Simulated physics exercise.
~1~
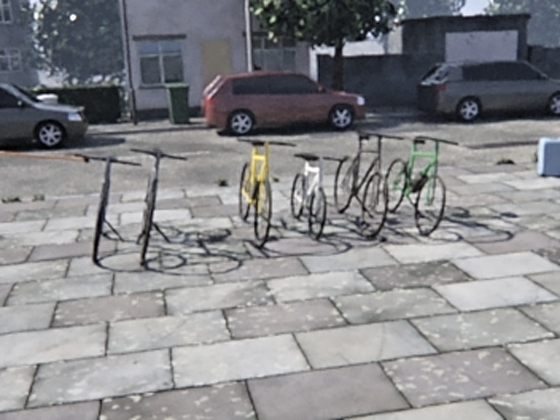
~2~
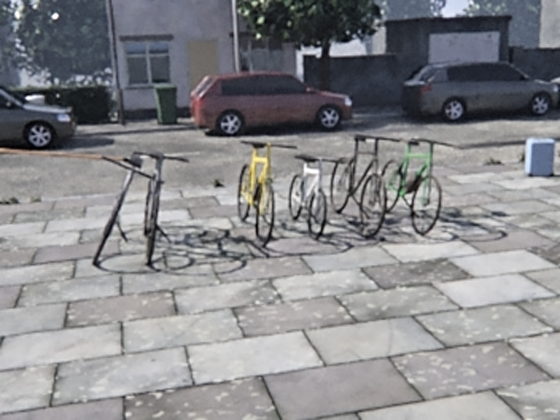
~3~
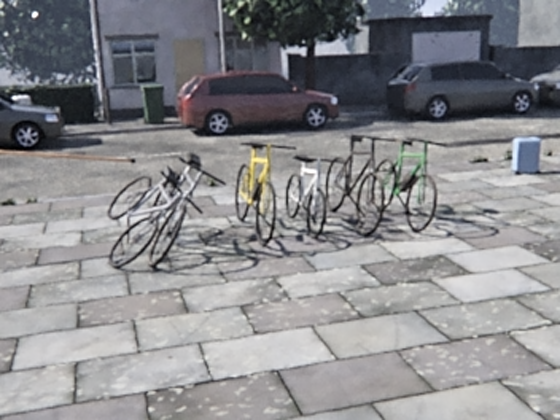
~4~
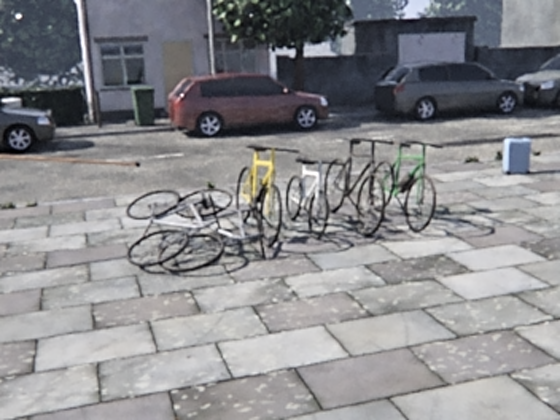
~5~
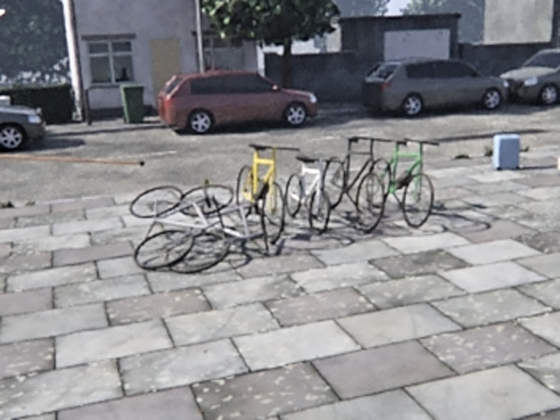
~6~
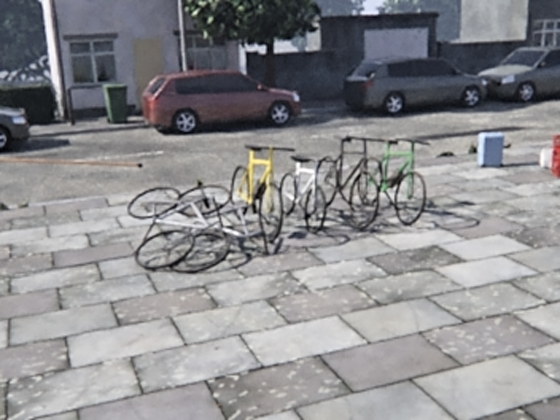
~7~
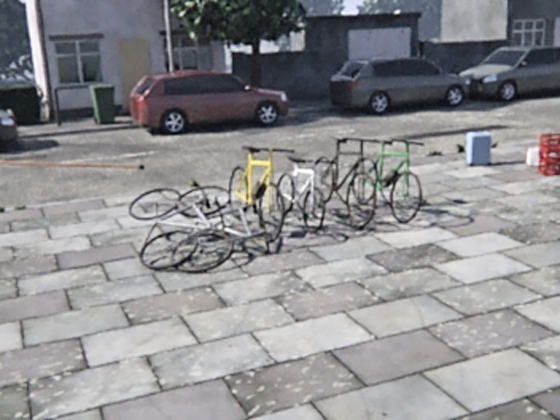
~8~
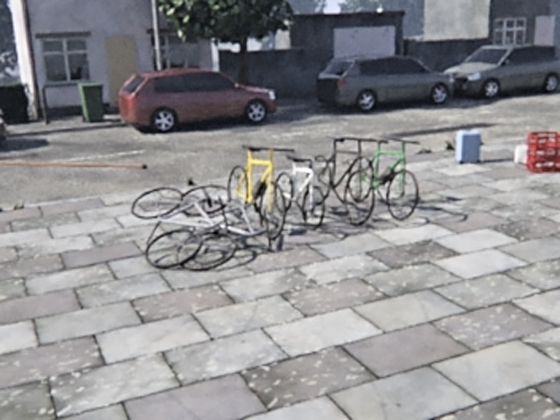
On a paved square, two bicycles topple into a heap while four others stay standing.
